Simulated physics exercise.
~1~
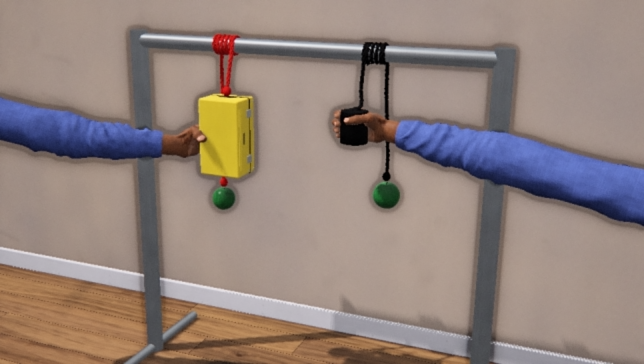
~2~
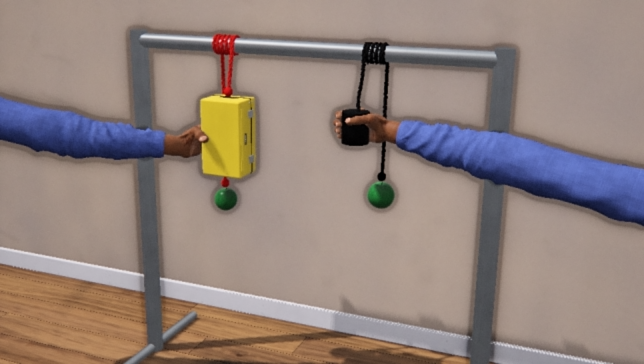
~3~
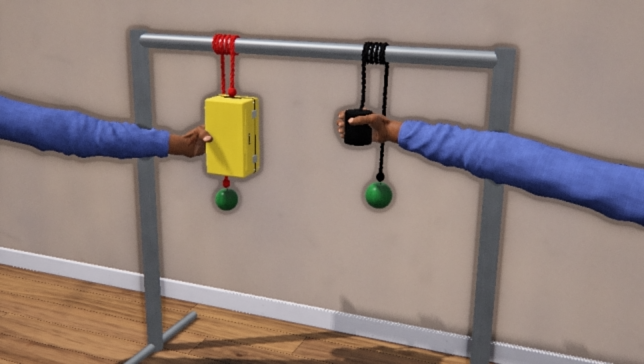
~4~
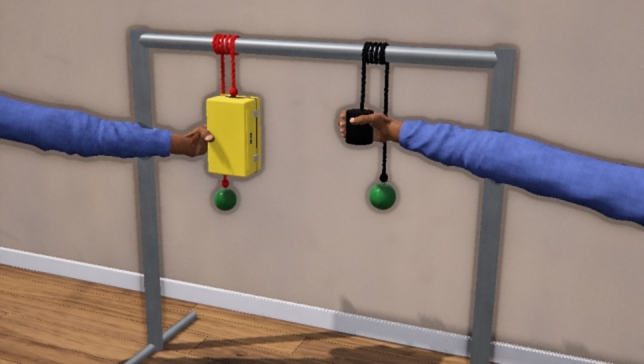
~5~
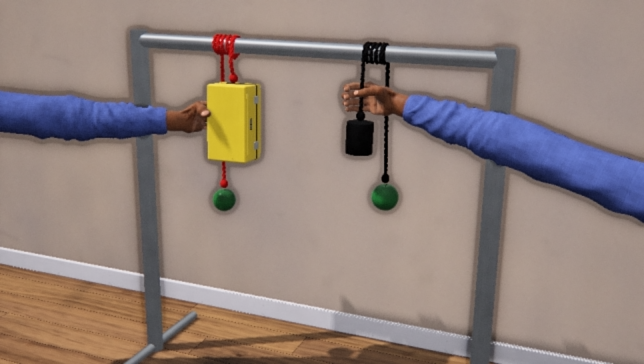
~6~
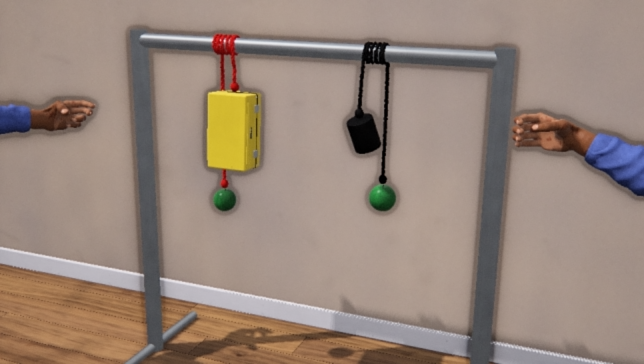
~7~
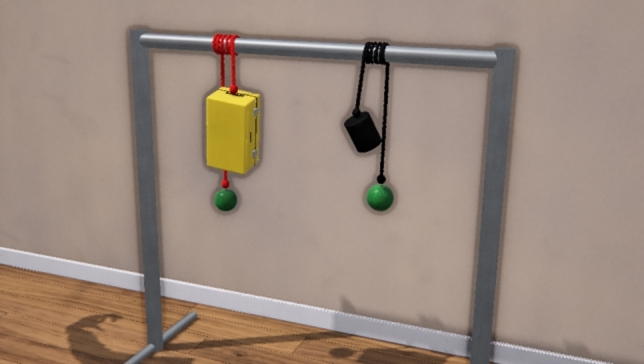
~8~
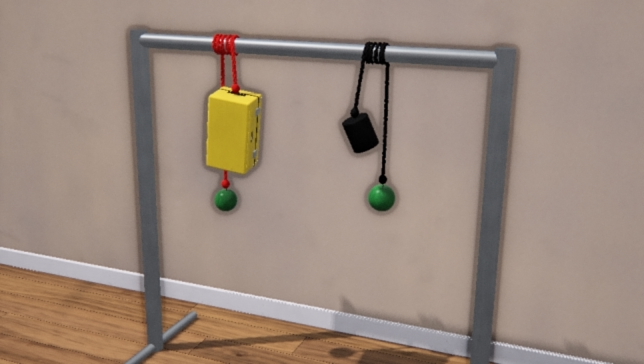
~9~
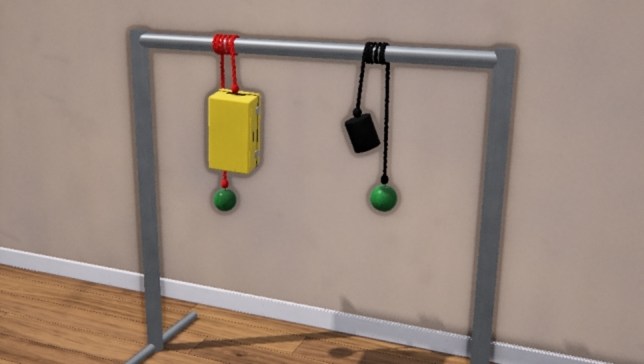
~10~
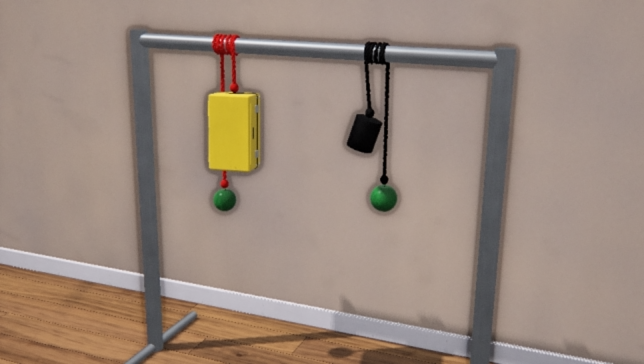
At the start, two blue-sleeved arms reach in from either side of a metal rail, one hand holding a yellow case on a red rope and the other a small black cylinder on a black rope. A green ball hangs from the other end of each rope, and the right one sways slightly. The case then rises a little while the black cylinder dips, and the hands let go and draw back out of view. Left alone, the case settles slightly lower and turns a little, while the cylinder tilts and swings gently. At the end, both still hang from their ropes.
